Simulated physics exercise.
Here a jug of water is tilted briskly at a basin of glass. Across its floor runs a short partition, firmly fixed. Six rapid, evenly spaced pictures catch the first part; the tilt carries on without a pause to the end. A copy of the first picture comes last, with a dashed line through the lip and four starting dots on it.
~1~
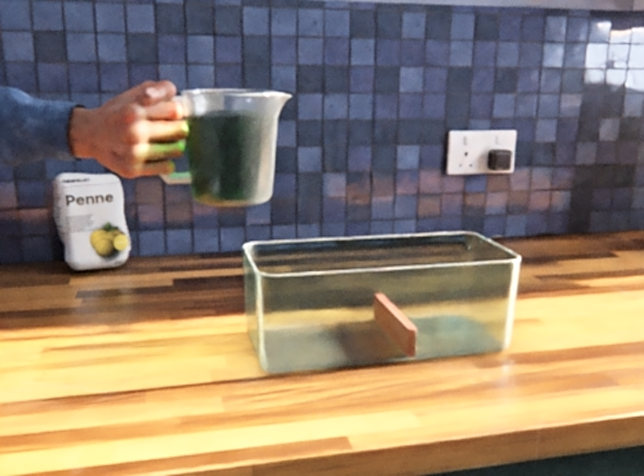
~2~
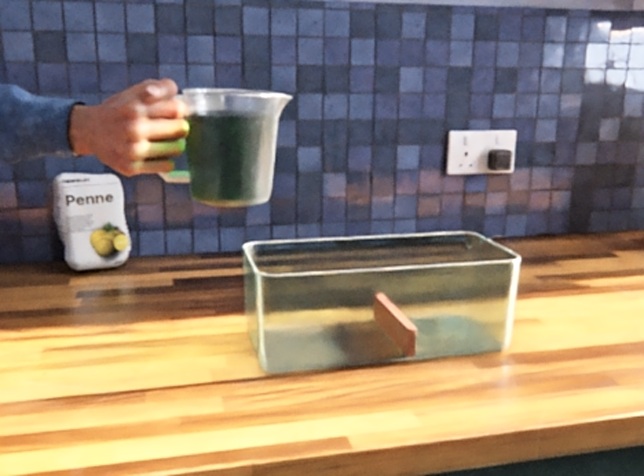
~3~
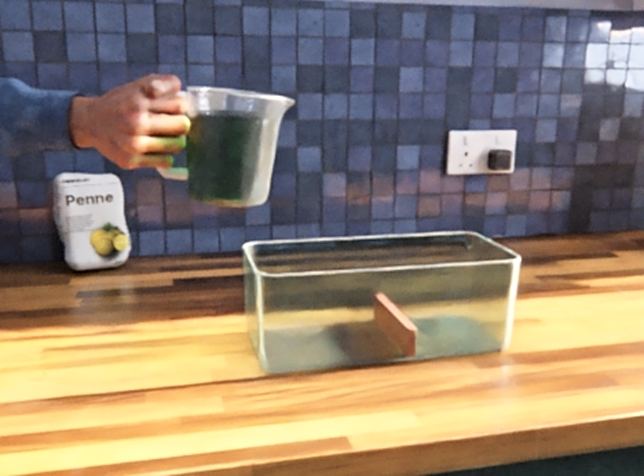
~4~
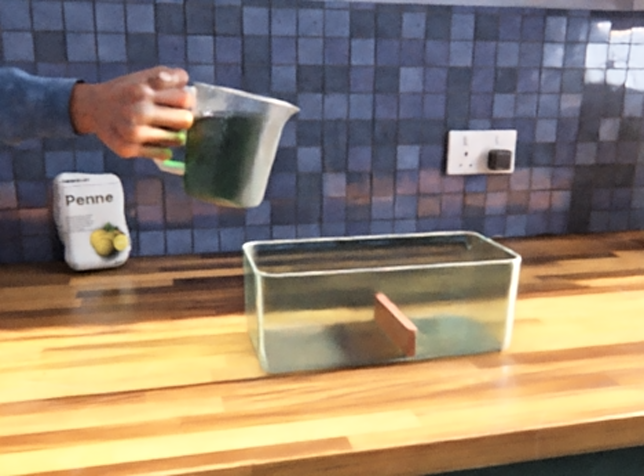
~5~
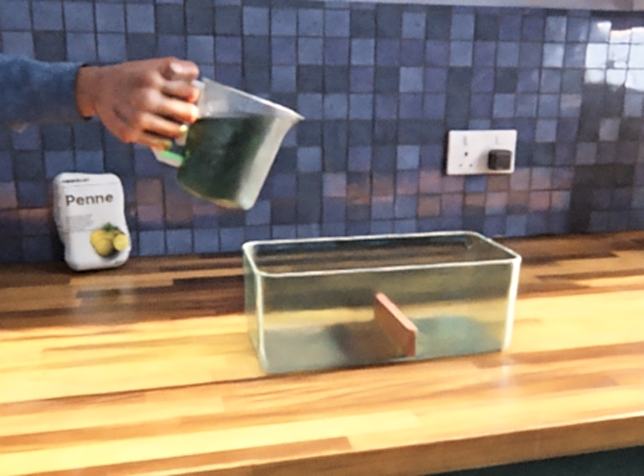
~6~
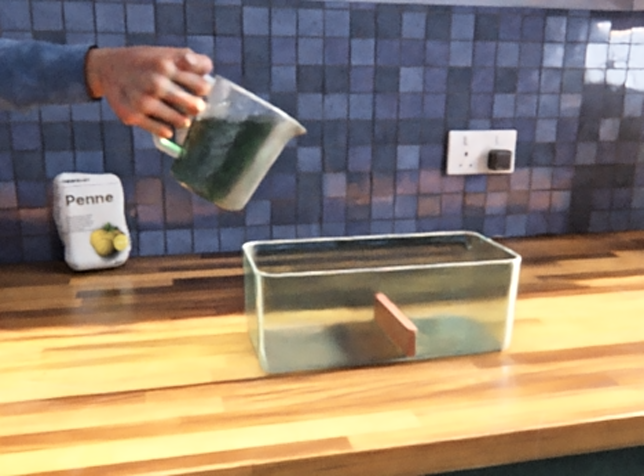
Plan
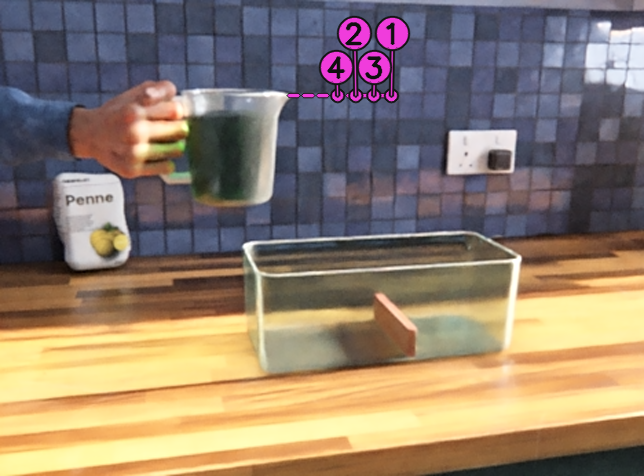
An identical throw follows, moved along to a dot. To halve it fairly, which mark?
4.
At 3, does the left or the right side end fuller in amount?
The right side.
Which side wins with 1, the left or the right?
The right one.
On the marked copy, 1 at (391, 95); 2 at (355, 95); 3 at (373, 95); 4 at (337, 95).
Choosing 1, about 6 % ends left of the wall and 93 % right of it.
Choosing 2, about 17 % ends left of the wall and 82 % right of it.
Choosing 3, about 8 % ends left of the wall and 91 % right of it.
Choosing 4, about 54 % ends left of the wall and 45 % right of it.
